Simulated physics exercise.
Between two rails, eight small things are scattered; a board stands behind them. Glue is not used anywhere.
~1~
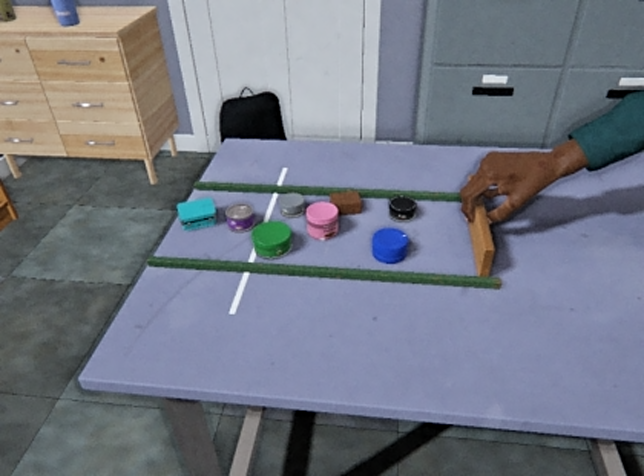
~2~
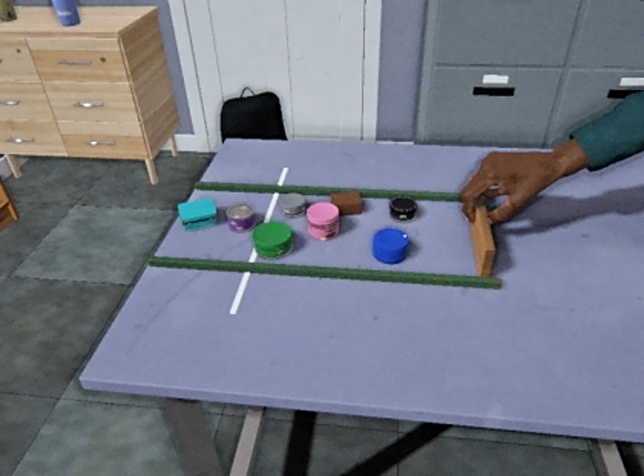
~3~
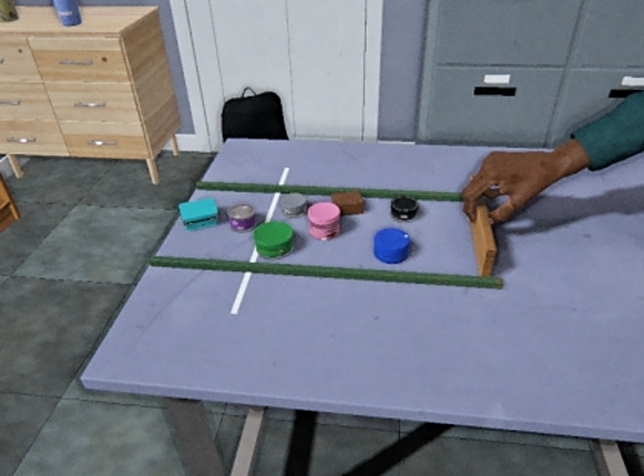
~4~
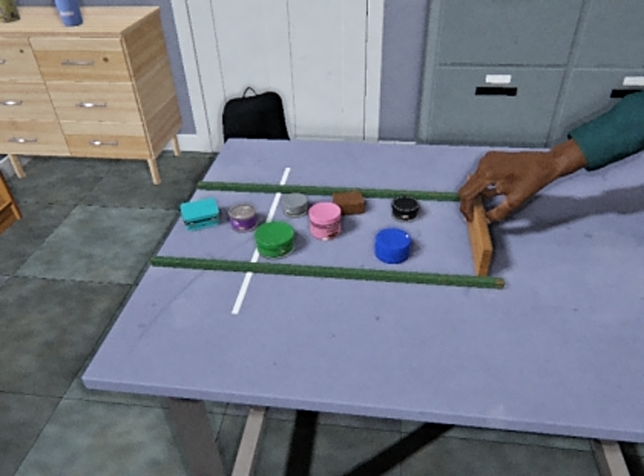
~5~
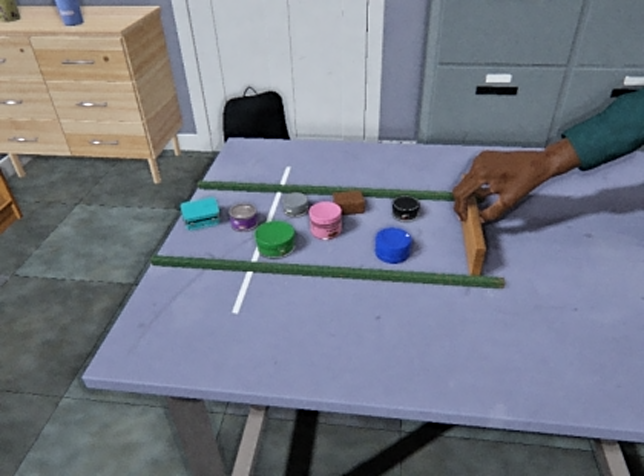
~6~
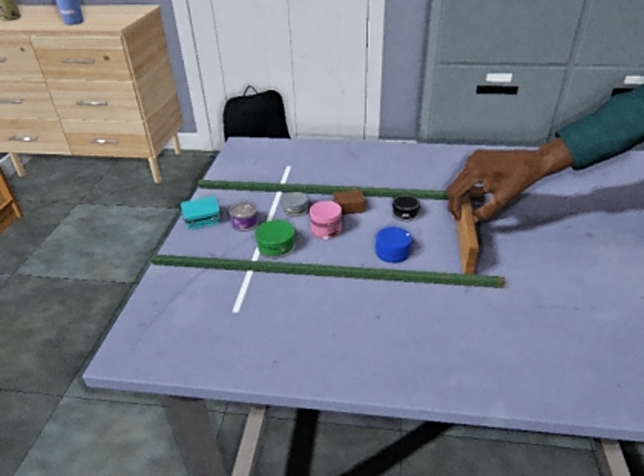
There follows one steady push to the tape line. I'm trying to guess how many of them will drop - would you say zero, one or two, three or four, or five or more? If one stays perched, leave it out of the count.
The push drops not a single one off the table.
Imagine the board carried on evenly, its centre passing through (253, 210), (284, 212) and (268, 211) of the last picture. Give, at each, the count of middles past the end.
Counts per position: 0 / 0 / 0.
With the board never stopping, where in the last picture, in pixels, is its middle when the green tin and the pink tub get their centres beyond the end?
Green tin over the end: About (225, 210). Pink tub over the end: About (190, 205).
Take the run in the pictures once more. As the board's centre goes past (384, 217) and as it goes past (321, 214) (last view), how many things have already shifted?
I make it 3 at the first spot and 6 at the other.
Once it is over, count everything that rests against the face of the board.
It ends up touching 3.
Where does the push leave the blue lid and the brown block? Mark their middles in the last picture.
Around (242, 240) and around (242, 194).
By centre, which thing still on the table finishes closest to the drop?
It would be the turquoise case, I'd say.
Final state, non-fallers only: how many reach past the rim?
I'd say 1 of them.
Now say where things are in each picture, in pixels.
In the first frame, turquoise case (198, 215); purple tin (240, 218); green tin (272, 240); board (478, 223); tape (264, 227).
In the second frame, purple tin (241, 218); blue lid (391, 246).
In the third frame, green tin (274, 240); board (480, 223).
In the fourth frame, turquoise case (201, 215); grey pot (295, 206).
In the fifth frame, purple tin (244, 217); pink tub (326, 221).
In the sixth frame, turquoise case (201, 214); purple tin (244, 217); green tin (276, 239); board (465, 221); tape (267, 226).
Soon after, none off yet; turquoise case at rest near (201, 214); purple tin at rest near (244, 217); green tin at rest near (276, 239).
Then, none off yet; turquoise case at rest near (201, 214); purple tin at rest near (244, 217); green tin moving near (272, 239).
At rest, the number that fall off is zero.
